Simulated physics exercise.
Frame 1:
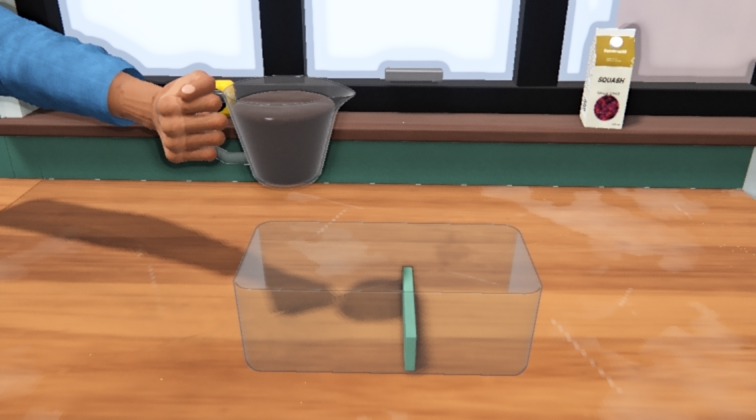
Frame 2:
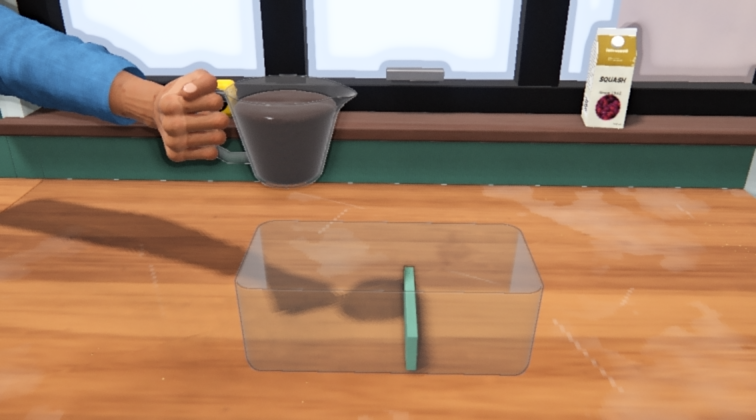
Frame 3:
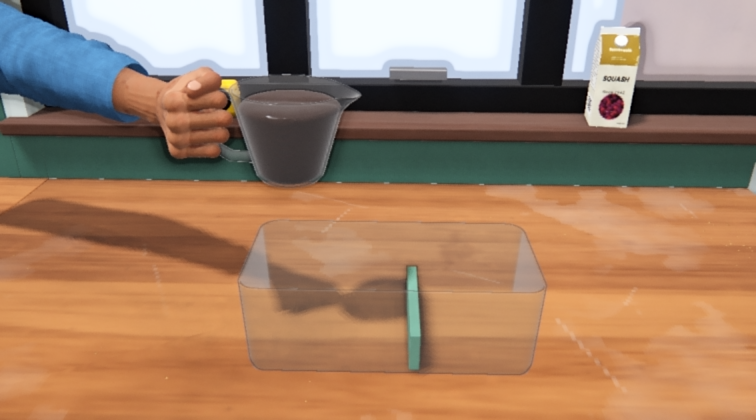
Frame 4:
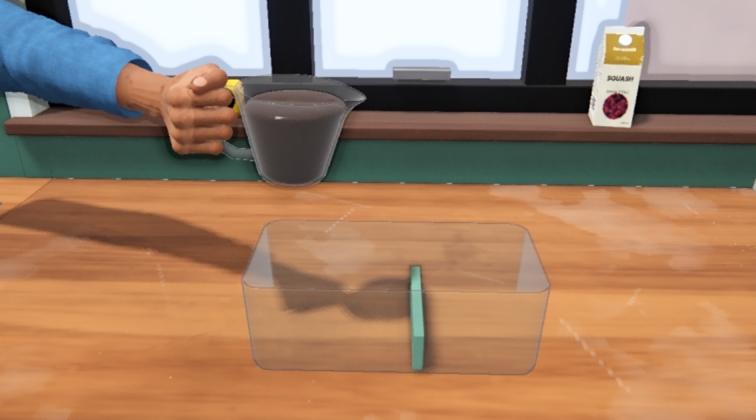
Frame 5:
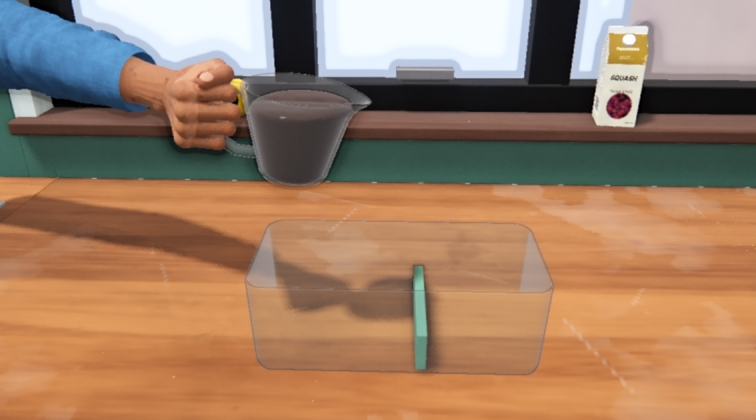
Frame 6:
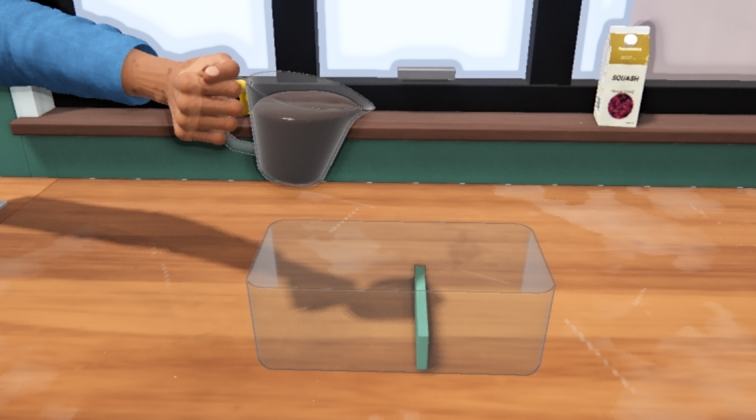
A clear measuring jug of dark liquid is gripped by a hand in a blue sleeve at upper left, above a wooden counter seen from the front and slightly above. Below sits an empty, see-through long basin with a green dividing wall, while a squash carton stands on the windowsill at right. The view drifts slightly left, and the hand gradually tilts the jug a little rightward.
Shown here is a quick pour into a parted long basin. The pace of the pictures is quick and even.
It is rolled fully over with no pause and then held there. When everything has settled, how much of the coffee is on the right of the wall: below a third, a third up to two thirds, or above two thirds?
The share right of the wall does reach a third but does not go past two thirds.
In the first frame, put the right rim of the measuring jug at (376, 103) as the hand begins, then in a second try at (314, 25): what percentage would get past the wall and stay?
Close to 65 in a hundred, and close to 10 in a hundred.
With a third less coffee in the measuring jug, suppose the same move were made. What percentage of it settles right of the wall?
Something like 15 per cent, give or take.
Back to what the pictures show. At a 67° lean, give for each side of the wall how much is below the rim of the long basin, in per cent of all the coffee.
5 % left, 15 % right.
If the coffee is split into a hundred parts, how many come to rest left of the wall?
Around 55 percent.
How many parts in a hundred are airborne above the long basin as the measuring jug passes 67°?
Airborne fraction: Approx. 25 %.
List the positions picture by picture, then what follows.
In the first frame, tilt 0°; pouring edge (355, 92); surface from (234, 102) to (337, 103); the long basin's rim runs from (246, 253) to (529, 258); the wall's top is at (409, 300).
In the second frame, tilt 0°; pouring edge (357, 93); surface from (236, 101) to (338, 103).
In the third frame, tilt 2°; pouring edge (361, 94); surface from (240, 101) to (342, 103).
In the fourth frame, tilt 4°; pouring edge (366, 97); surface from (246, 101) to (347, 104).
In the fifth frame, tilt 8°; pouring edge (372, 101); surface from (251, 101) to (354, 104).
In the sixth frame, tilt 12°; pouring edge (375, 107); surface from (255, 102) to (362, 105).
A moment on, the measuring jug is tipped part way and 57 per cent is still to pour, 3 is left of the wall and 17 right of it.
Next, the measuring jug is tipped right over and 3 per cent is still to pour, 50 is left of the wall and 41 right of it.
Then the measuring jug is tipped right over and 0 per cent is still to pour, 56 is left of the wall and 42 right of it.
Later the measuring jug is tipped right over and 0 per cent is still to pour, 56 is left of the wall and 42 right of it.
At rest 56 per cent lies left of the wall, 42 right of it and 2 outside.
